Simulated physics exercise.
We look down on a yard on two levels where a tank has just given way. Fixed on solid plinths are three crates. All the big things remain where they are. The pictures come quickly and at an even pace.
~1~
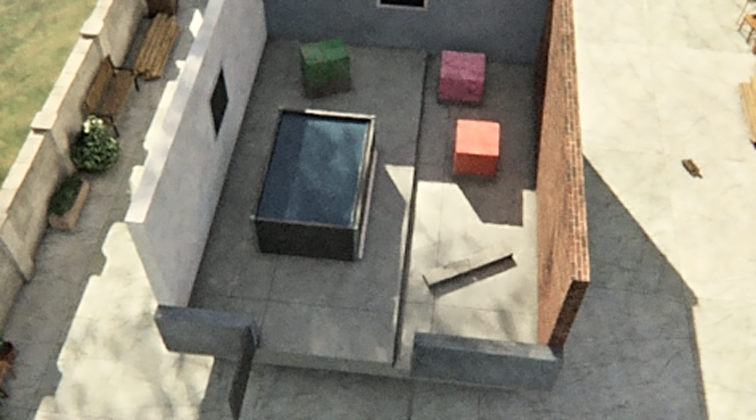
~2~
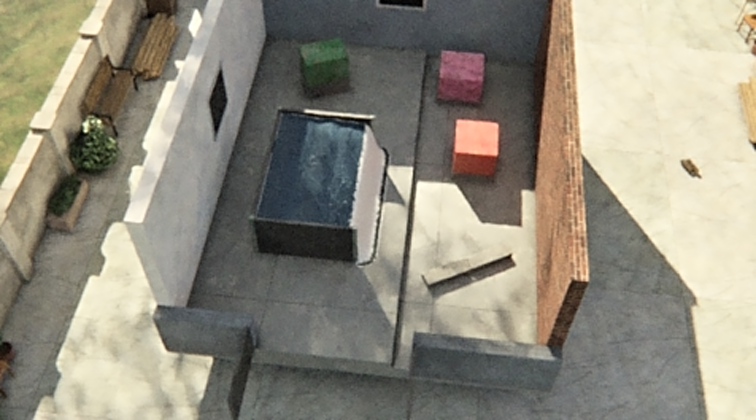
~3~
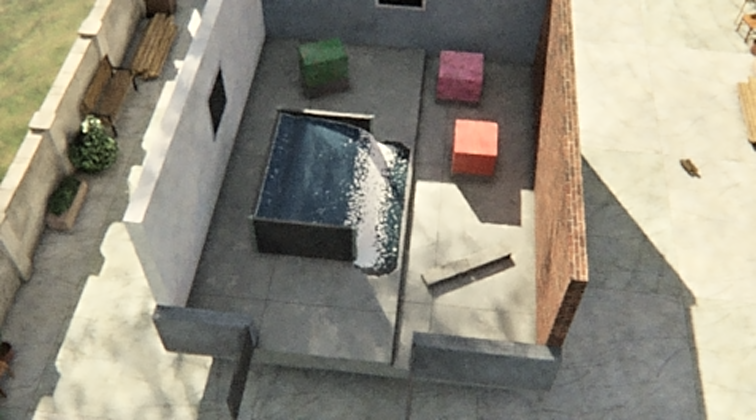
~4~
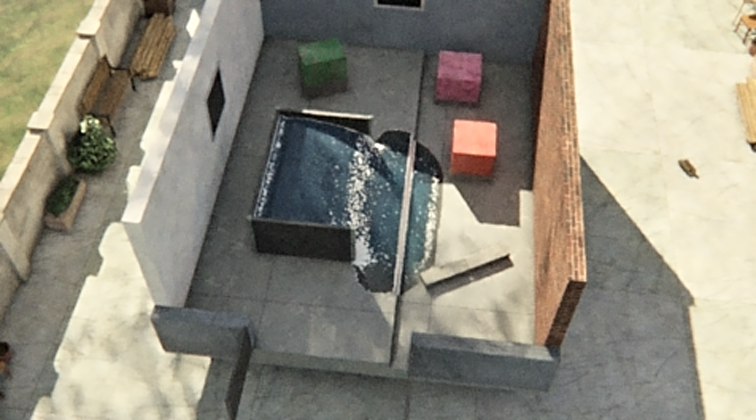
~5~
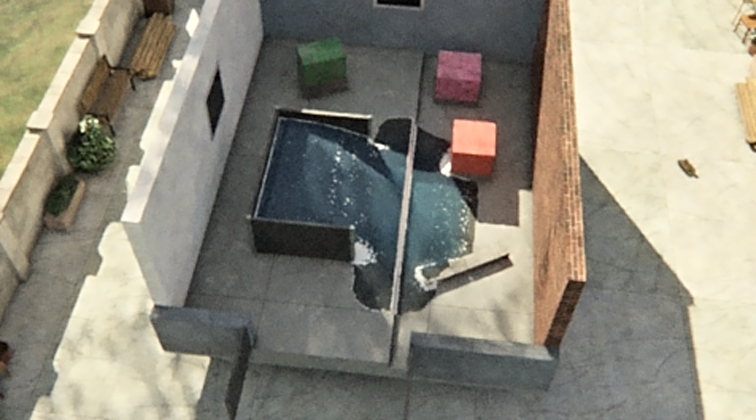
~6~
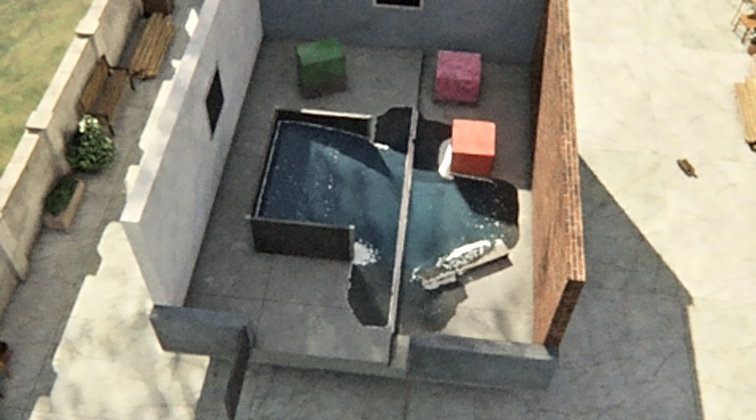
In a walled concrete yard with green, pink and orange blocks, one side of a dark open tank gives way and water pours out to the right, crossing a low ledge, spreading around the orange block and washing against a slanted bar.
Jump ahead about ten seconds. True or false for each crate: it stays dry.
Red crate: False, it gets wet; green crate: True, it stays dry; pink crate: False, it gets wet.
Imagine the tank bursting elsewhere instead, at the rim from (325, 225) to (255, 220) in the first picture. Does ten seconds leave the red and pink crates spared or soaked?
Note - red remains untouched, pink remains untouched.
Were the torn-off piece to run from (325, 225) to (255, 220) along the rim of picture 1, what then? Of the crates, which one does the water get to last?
It's the red one.
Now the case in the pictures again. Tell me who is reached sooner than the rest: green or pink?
Answer: The pink one.
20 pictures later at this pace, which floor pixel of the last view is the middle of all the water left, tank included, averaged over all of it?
Close to (446, 203).
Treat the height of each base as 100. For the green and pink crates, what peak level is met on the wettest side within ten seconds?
Roughly 40 per cent for the first, 220 per cent for the second.
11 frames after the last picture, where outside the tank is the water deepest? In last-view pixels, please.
Deepest spot: Near (533, 368).
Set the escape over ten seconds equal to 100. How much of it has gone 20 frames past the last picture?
I'd say about 10 per cent.
A moment on, water covers 40 % of the floor; the red crate water round its plinth, the green crate not reached, the pink crate water round its plinth.
Next, water covers 50 % of the floor; the red crate water round its plinth, the green crate not reached, the pink crate water round its plinth.
Then, water covers 55 % of the floor; the red crate water round its plinth, the green crate not reached, the pink crate water round its plinth.
Later, water covers 80 % of the floor; the red crate water round its plinth, the green crate water round its plinth, the pink crate water round its plinth.
In the end, water covers 90 % of the floor; the red crate was topped, the green crate stayed above the water, the pink crate was topped.
